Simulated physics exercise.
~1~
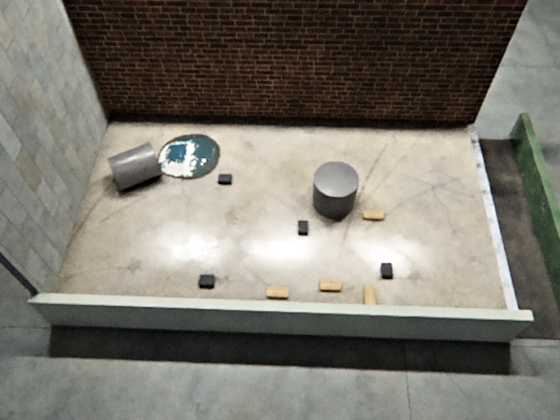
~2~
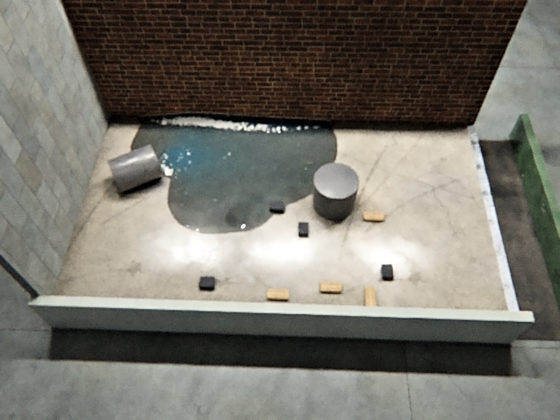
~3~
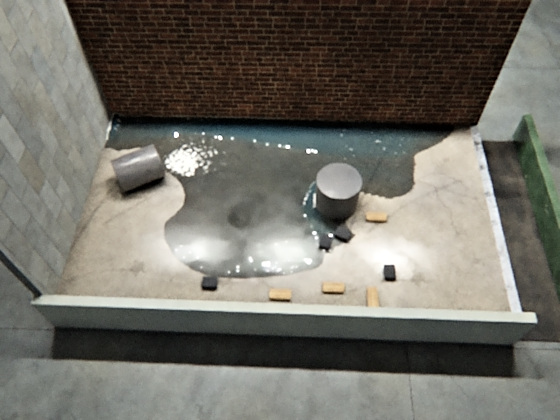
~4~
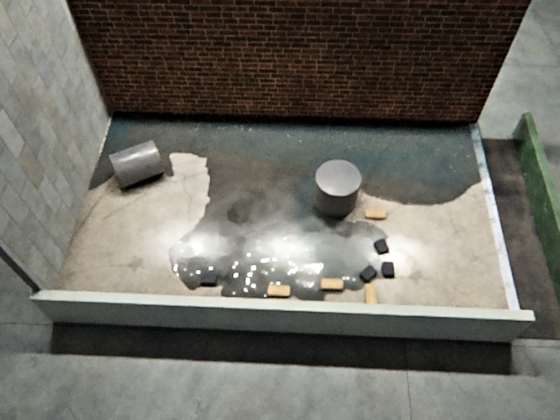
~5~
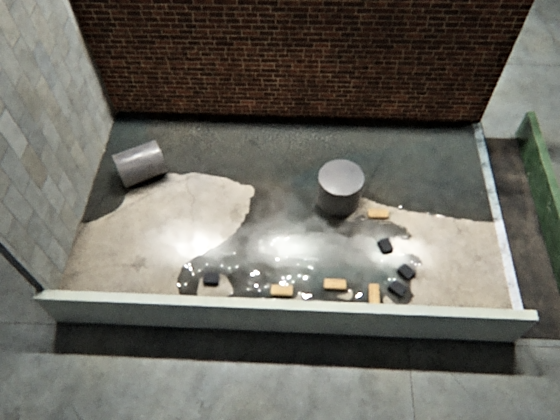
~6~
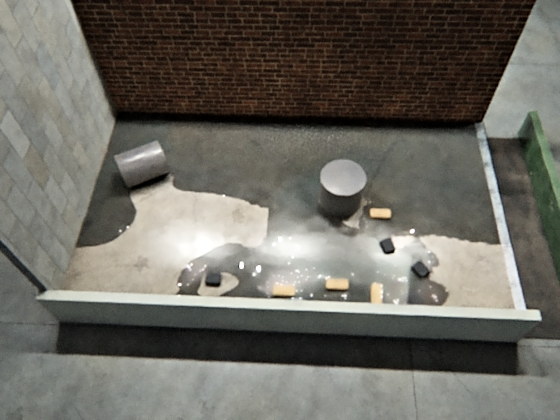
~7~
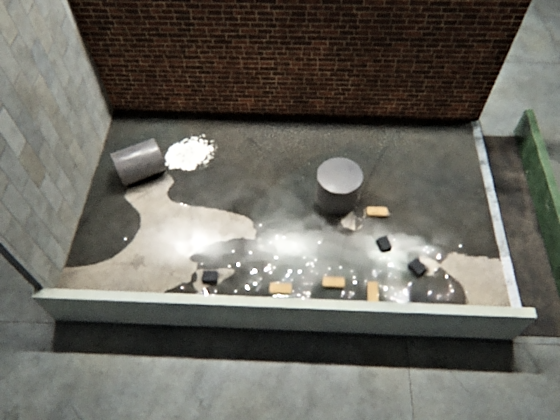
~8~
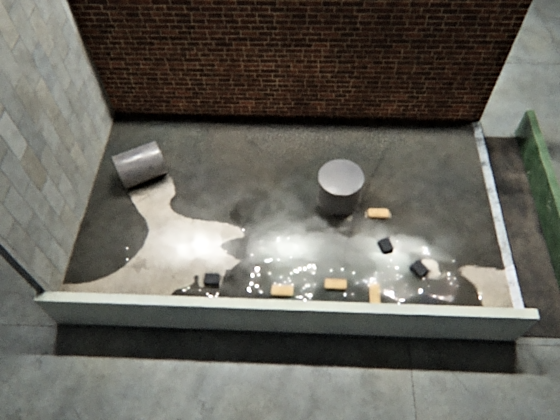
Water spreads across the walled floor, shifting a few dark blocks rightward before they settle.
